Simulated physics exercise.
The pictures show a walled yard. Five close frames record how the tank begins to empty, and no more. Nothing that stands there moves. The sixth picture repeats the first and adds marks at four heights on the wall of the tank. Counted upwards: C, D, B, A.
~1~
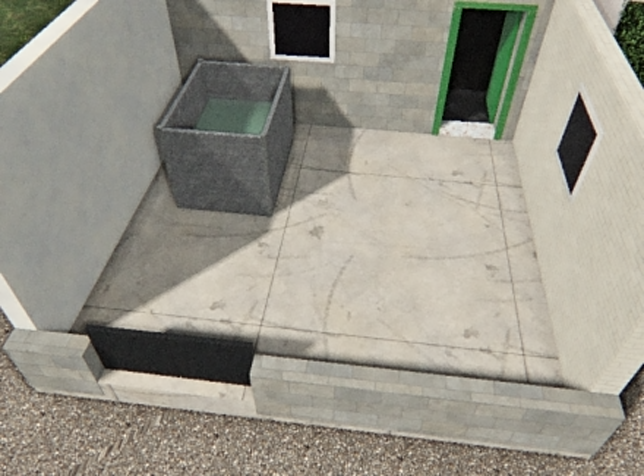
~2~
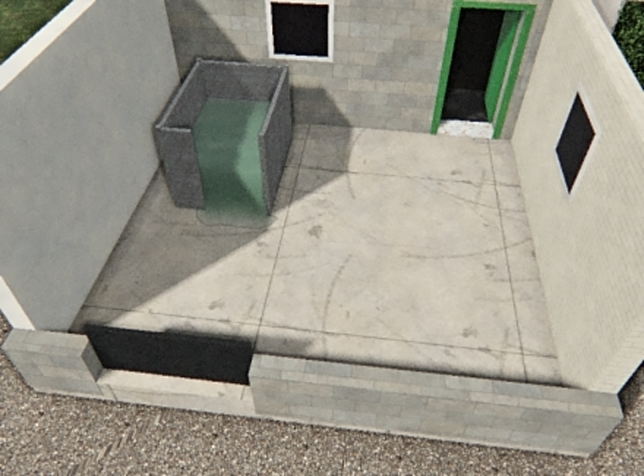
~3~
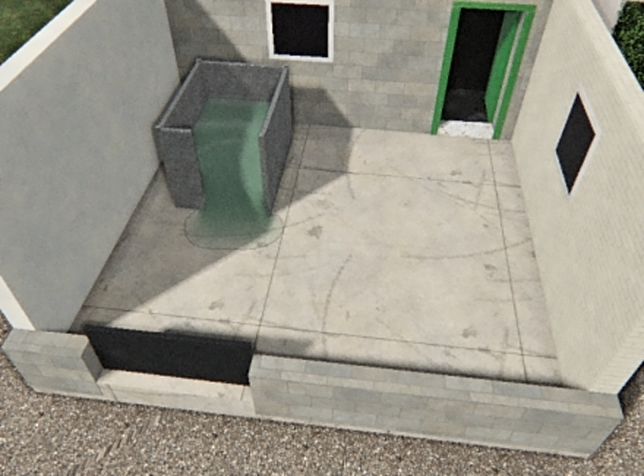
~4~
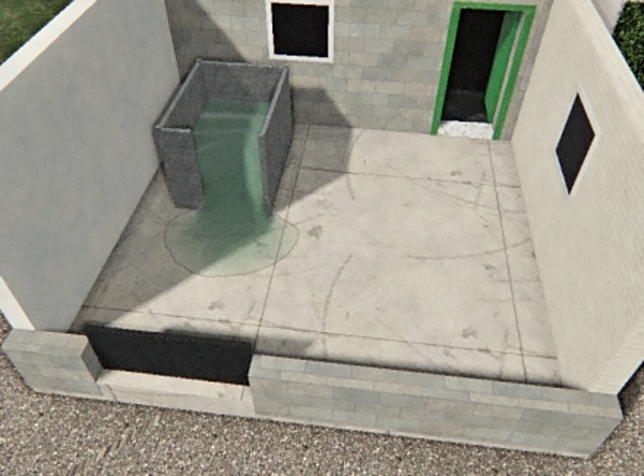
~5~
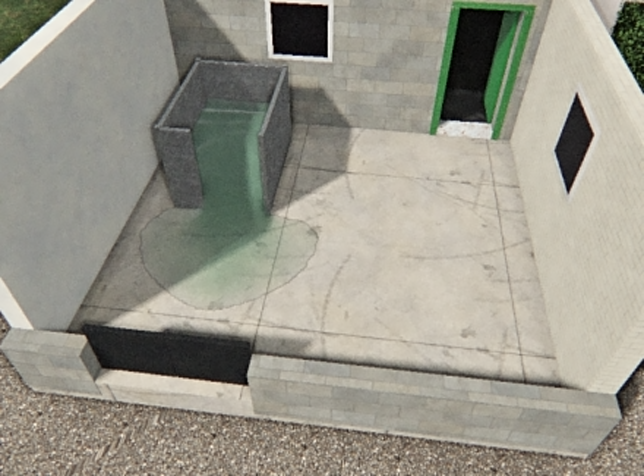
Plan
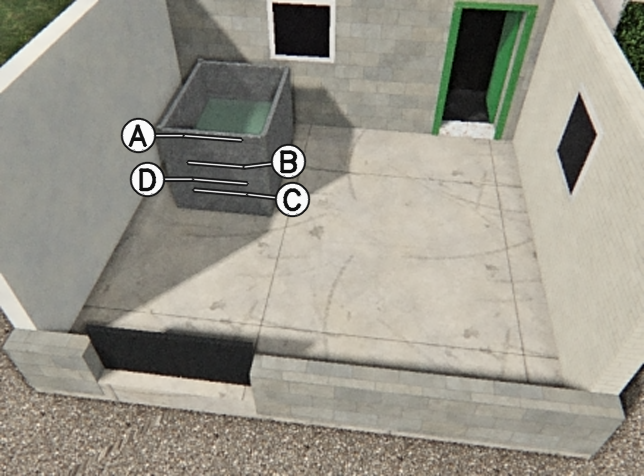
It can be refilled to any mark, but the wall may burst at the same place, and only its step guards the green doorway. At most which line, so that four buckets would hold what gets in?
That is mark B.
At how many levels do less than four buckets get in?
Three.
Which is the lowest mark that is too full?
The answer is A.
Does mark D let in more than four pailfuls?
No, not at all.
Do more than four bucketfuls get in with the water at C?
No, not at all.
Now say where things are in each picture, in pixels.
Water in the tank at rest, its middle at (234, 131); foot of the green doorway at (466, 137); shut gate at (171, 342).
Water covers 1 % of the ground and shows as far out as (269, 220).
Water covers 3 % of the ground and shows as far out as (196, 238).
Water covers 6 % of the ground and shows as far out as (207, 271).
Water covers 11 % of the ground and shows as far out as (219, 303).
On the marked copy, A at (211, 137); B at (216, 164); C at (221, 192); D at (219, 181); from the bottom up C, D, B, A.
For mark A, about 12 bucketfuls get in.
For mark B, a bucket or two gets in.
For mark C, nothing gets over.
For mark D, nothing gets over.
